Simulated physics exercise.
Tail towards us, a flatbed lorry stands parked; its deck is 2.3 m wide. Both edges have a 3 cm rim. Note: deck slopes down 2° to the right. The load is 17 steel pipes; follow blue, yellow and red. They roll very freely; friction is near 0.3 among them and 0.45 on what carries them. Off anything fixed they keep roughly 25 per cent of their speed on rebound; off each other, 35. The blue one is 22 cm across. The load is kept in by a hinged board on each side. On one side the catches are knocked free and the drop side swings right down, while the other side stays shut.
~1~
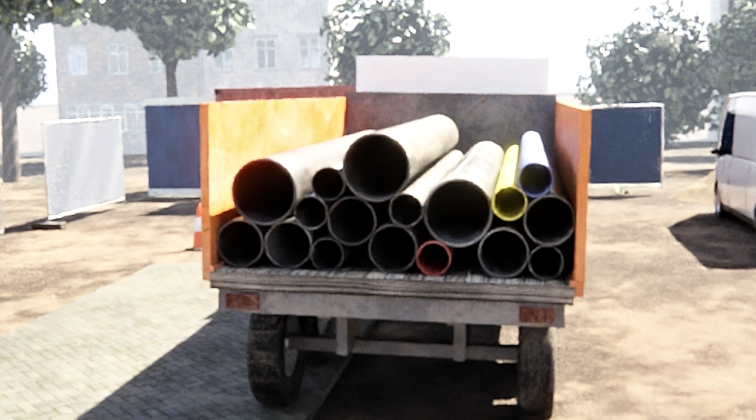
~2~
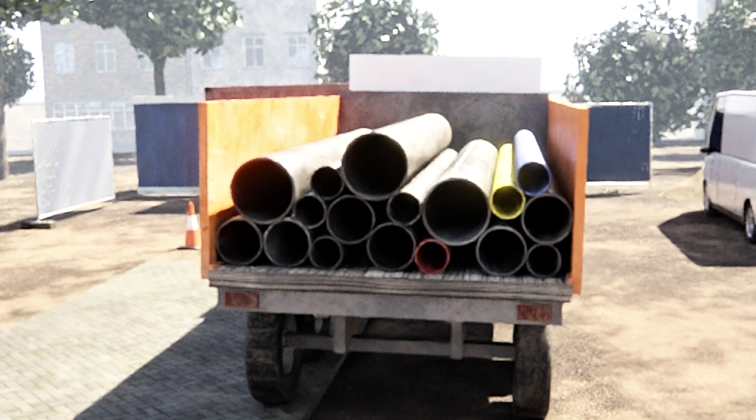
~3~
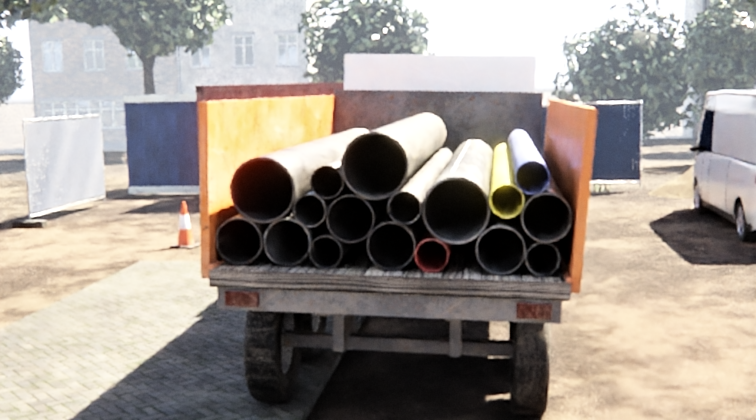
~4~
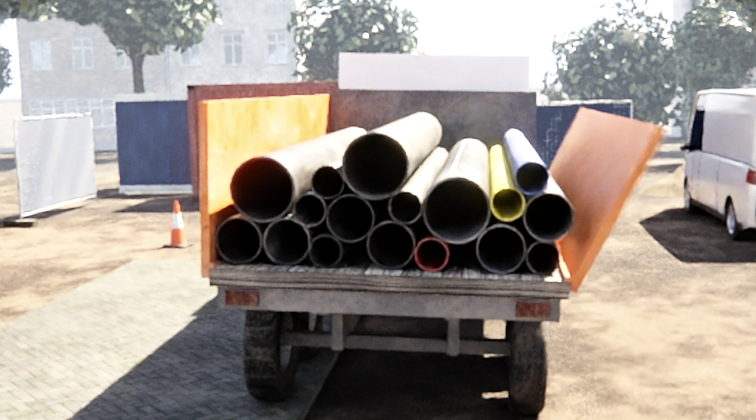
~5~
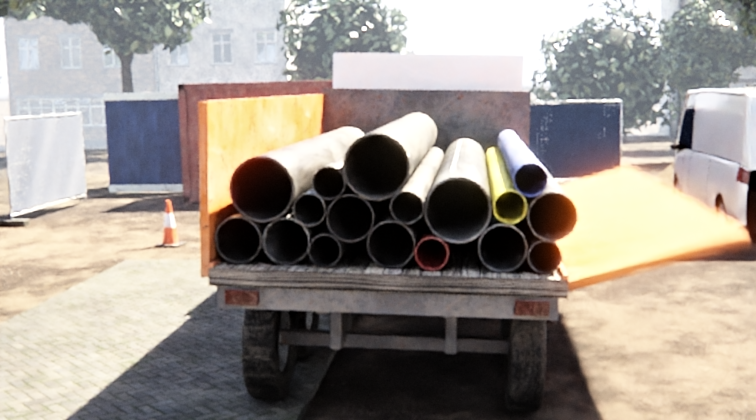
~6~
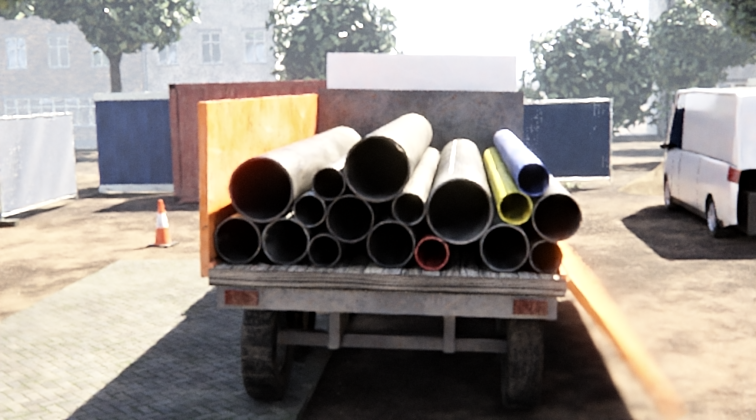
To begin with, a flatbed lorry stands parked with its tail towards us, stacked with pipes between two orange side boards. The right board then swings outward and down until it hangs below the deck, while the pipes on that side, including the blue and yellow ones, shift slightly to the right.
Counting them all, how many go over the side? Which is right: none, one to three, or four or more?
The right one is one to three.
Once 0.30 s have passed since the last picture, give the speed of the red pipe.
Estimated speed near 0.0 m/s.
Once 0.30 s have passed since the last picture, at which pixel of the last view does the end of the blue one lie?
(574, 207), more or less.
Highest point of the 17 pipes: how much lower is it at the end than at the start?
About 5 cm.
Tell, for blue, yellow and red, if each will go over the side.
Blue makes it out, yellow makes it out, red is kept back.
Another 0.3 s on from the last picture, blue is dropping off the right side; yellow is up on others, 15 cm from the right edge, rolling right; red is on the deck, 85 cm from the right edge; 2 off so far.
Another 0.6 s on from the last picture, blue is dropping off the right side; yellow is up on others, 5 cm from the right edge, rolling right; still the same for red; 2 off so far.
Another 0.9 s on from the last picture, blue is dropping off the right side; yellow is dropping off the right side; still the same for red; 3 off so far.
In the end (4.6 s after the last picture), blue is on the ground to the right; yellow is down on the right; red is on the deck, 85 cm from the right edge; 3 off so far.
